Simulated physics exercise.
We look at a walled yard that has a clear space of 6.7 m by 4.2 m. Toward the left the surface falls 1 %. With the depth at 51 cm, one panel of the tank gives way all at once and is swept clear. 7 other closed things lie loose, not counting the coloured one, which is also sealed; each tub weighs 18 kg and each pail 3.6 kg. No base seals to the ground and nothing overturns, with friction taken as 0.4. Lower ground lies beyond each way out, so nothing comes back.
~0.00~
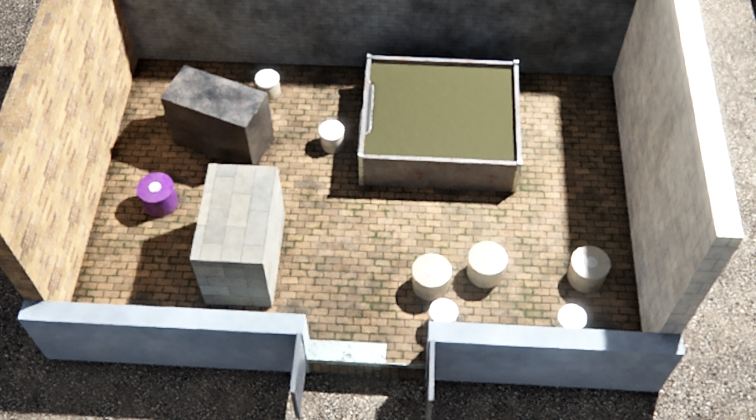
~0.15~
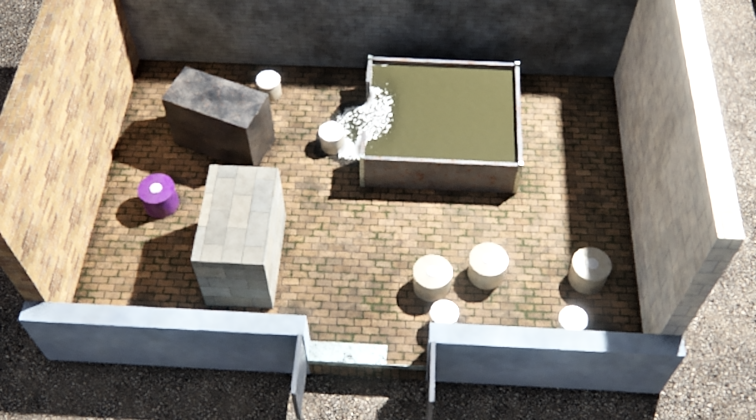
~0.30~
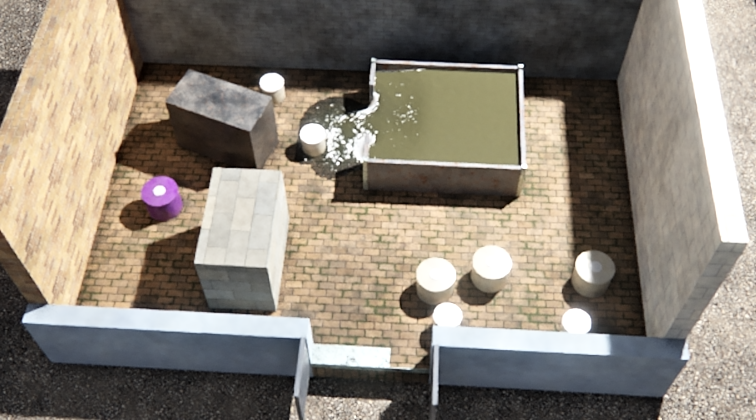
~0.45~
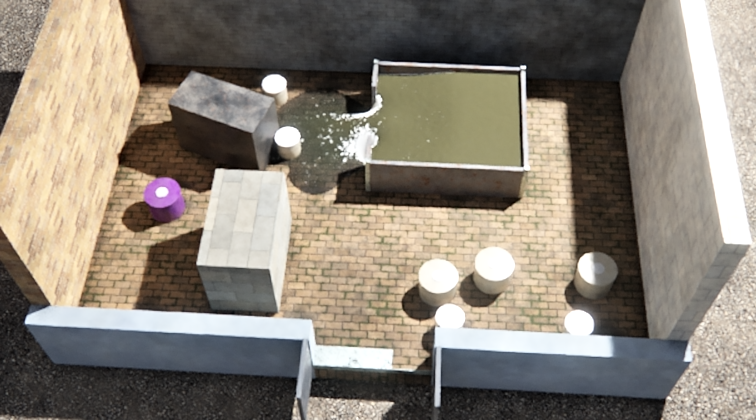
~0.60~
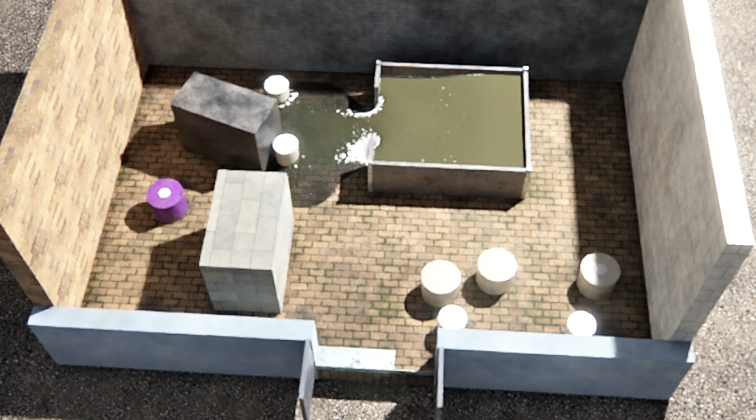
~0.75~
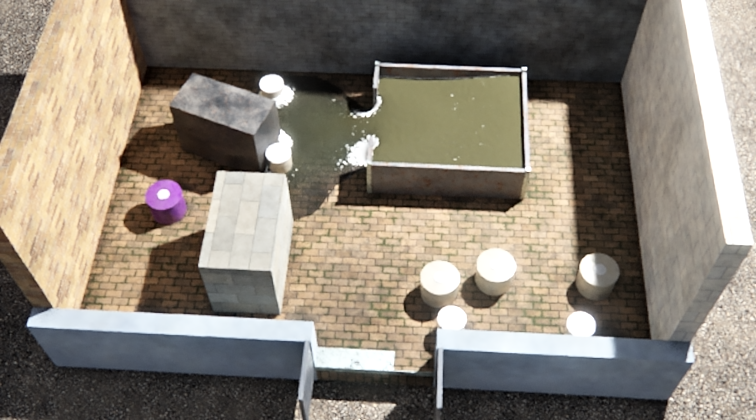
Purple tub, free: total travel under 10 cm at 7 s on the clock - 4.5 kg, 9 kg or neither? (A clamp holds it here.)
Neither option works.
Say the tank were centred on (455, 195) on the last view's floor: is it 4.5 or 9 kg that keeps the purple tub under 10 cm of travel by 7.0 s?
Then, in short, nothing offered works.
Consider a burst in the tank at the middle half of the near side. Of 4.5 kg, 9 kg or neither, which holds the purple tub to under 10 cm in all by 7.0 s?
With that failure, the small mass keeps it.
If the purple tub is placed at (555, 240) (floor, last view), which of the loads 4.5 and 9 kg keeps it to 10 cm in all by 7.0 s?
The lighter one suffices.
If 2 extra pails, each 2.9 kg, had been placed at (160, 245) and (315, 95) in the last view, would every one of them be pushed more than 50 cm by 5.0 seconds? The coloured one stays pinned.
One after the other: Goes beyond it, then goes beyond it.
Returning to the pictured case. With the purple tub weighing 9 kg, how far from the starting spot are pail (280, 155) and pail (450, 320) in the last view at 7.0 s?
350 cm and 80 cm.
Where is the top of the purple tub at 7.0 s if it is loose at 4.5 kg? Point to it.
About (192, 307).
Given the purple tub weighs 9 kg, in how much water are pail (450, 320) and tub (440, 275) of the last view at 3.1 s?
Depth approx. 0 cm / 0 cm.
After 1.4 s the purple tub would be 0 cm from its start with 4.5 kg and 0 cm from its start with 9 kg; 1 cm of water round it then.
After 3.1 s the purple tub would be 56 cm from its start with 4.5 kg and 59 cm from its start with 9 kg; 11 cm of water round it then.
After 4.9 s the purple tub would be 171 cm from its start with 4.5 kg and 162 cm from its start with 9 kg; 18 cm of water round it then.
After 7.0 s the purple tub would be 171 cm from its start with 4.5 kg and 171 cm from its start with 9 kg; 11 cm of water round it then.
